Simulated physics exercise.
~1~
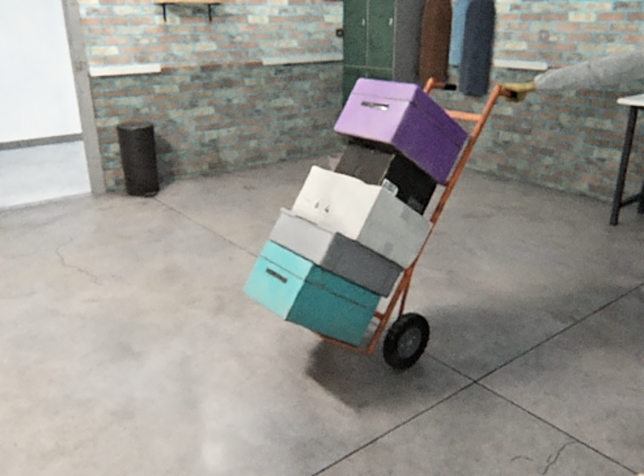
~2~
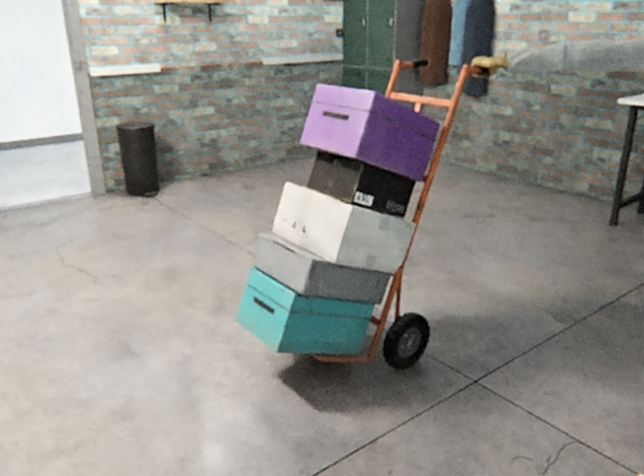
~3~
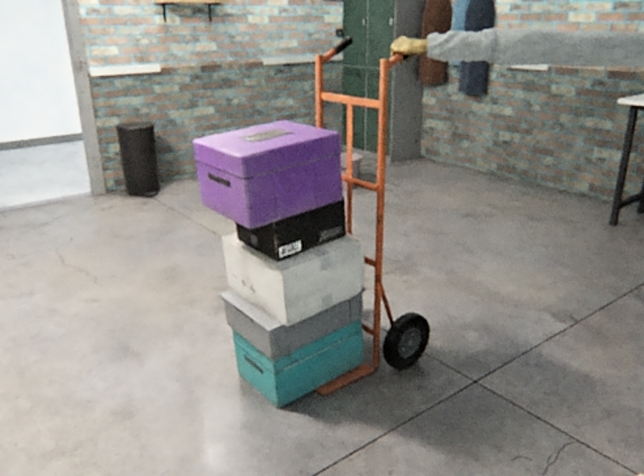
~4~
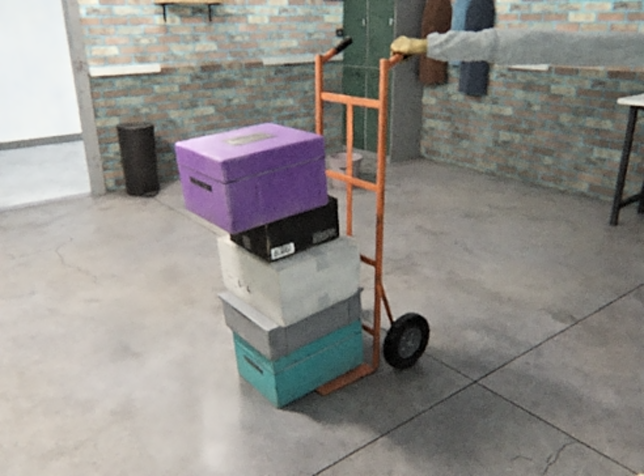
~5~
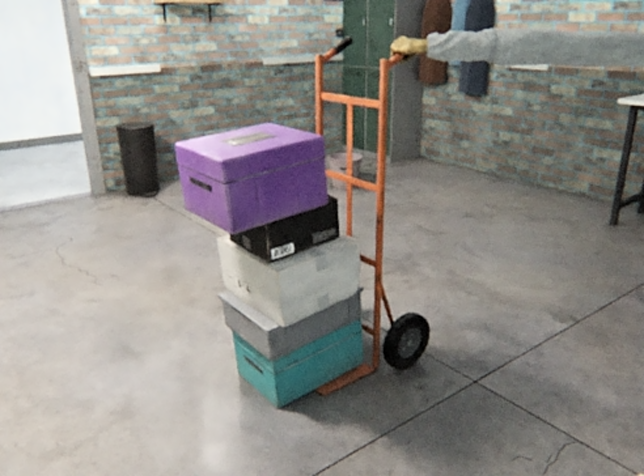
The footage shows a gloved hand swinging a tilted orange sack truck upright with five stacked boxes aboard. As it stops, the purple toolbox and black parcel slide left, and the stack ends still standing but uneven, the purple toolbox overhanging on top while the hand holds the truck.
